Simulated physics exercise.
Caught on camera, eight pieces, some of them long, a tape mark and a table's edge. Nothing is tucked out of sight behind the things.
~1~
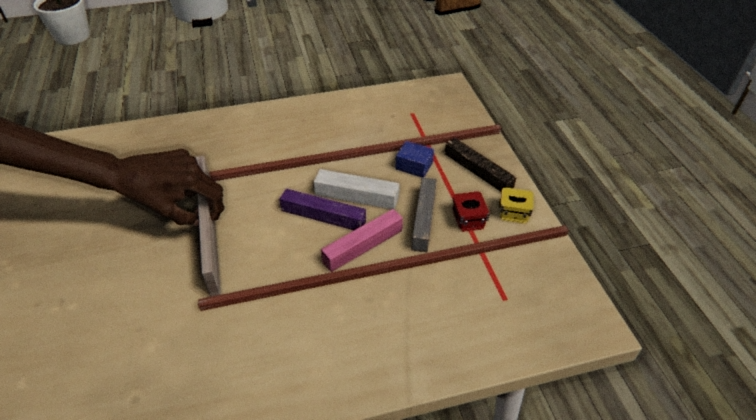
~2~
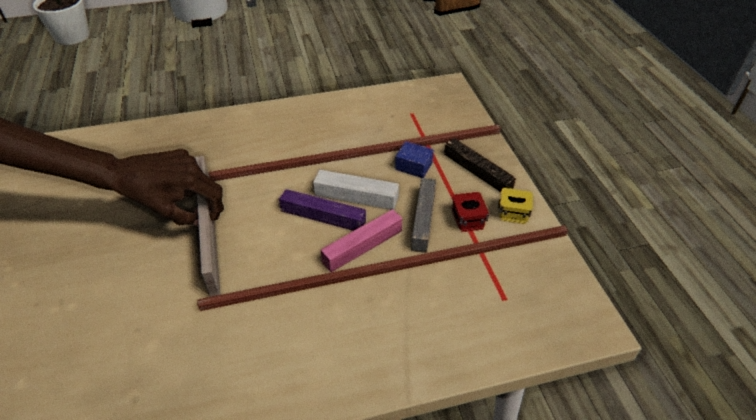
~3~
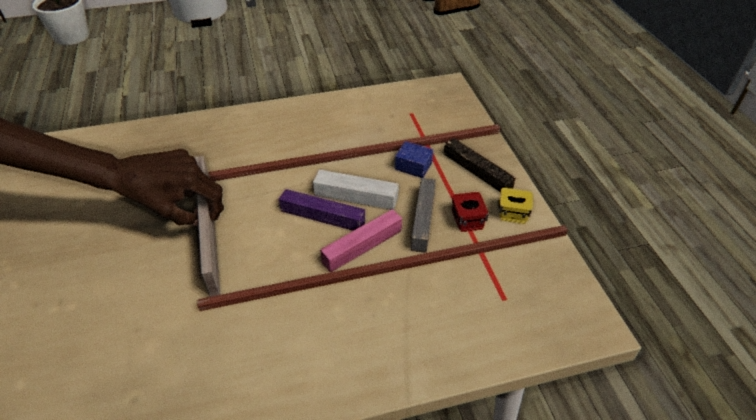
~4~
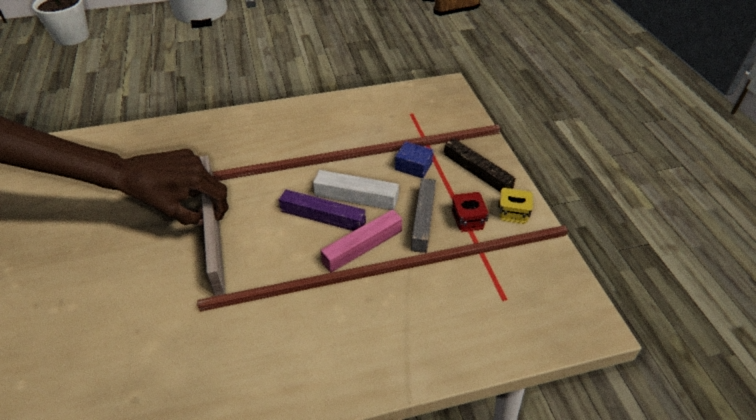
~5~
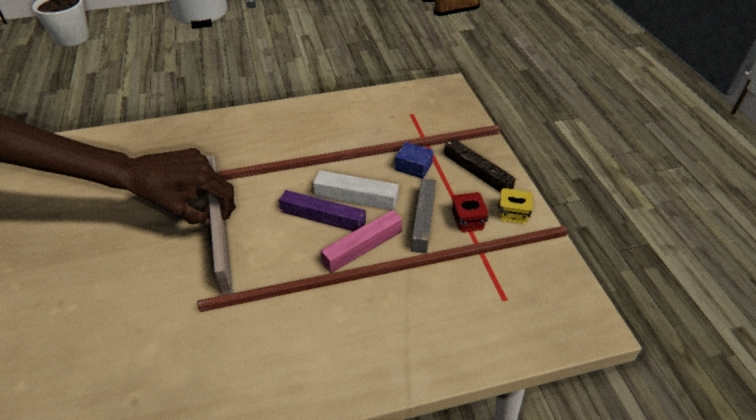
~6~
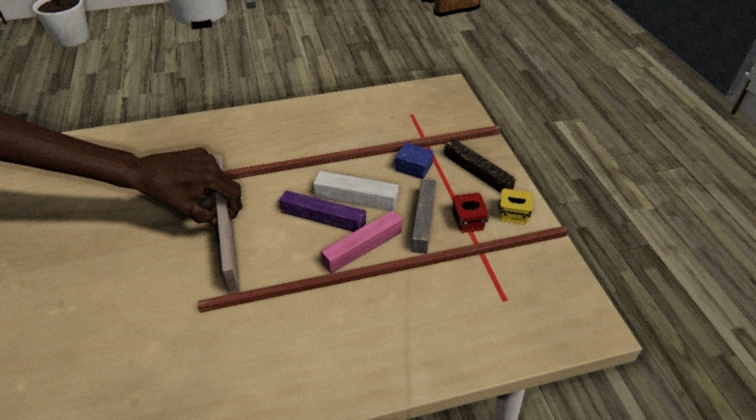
A pale wooden table stands on a grey plank floor, seen from above at an angle by a still camera. Between two reddish-brown rails lie purple, white, pink and grey bars and a blue block, with a red case by a red line and a black bar and yellow case beyond it. A hand holds an upright board at the left, then slides it slightly right, touching none of the pieces.
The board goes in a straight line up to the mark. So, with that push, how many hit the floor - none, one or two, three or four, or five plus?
I'd say one or two.
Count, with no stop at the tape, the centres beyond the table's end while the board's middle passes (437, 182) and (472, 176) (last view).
The count past the end is 2 at the first and 4 at the second.
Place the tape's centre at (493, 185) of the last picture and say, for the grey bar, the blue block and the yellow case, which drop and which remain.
One by one: The grey bar topples, the blue block holds its spot, the yellow case topples.
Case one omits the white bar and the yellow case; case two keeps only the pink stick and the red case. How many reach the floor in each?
Result: 0 in the first case, with 0 in the second.
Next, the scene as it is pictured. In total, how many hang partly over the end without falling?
I'd say 2 of them.
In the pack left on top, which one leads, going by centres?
Going by centres, it is the grey bar.
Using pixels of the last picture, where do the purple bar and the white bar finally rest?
In the last picture, roughly (480, 189) and (471, 168).
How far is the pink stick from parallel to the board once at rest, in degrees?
Misalignment: Close to 80°.
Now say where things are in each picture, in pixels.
The first frame shows yellow case (516, 206); black bar (479, 165); red case (470, 212); board (207, 222); tape (451, 192).
The second frame shows black bar (479, 165); pink stick (363, 240).
The third frame shows red case (469, 212); grey bar (424, 214).
The fourth frame shows yellow case (515, 207); blue block (414, 160).
The fifth frame shows black bar (478, 166); board (218, 221).
The sixth frame shows yellow case (515, 207); black bar (479, 166); red case (469, 213); board (225, 221); tape (451, 193).
Soon after, none off yet; yellow case at rest near (515, 207); black bar at rest near (479, 166); red case at rest near (469, 213).
Then, none off yet; yellow case moving near (519, 206); black bar at rest near (479, 166); red case moved a little near (483, 207).
Further on, none off yet; yellow case tipped well over near (560, 208); black bar moving near (483, 164); red case moved well along near (537, 194).
At rest, the number that fall off is one or two; fallen, red case and yellow case.
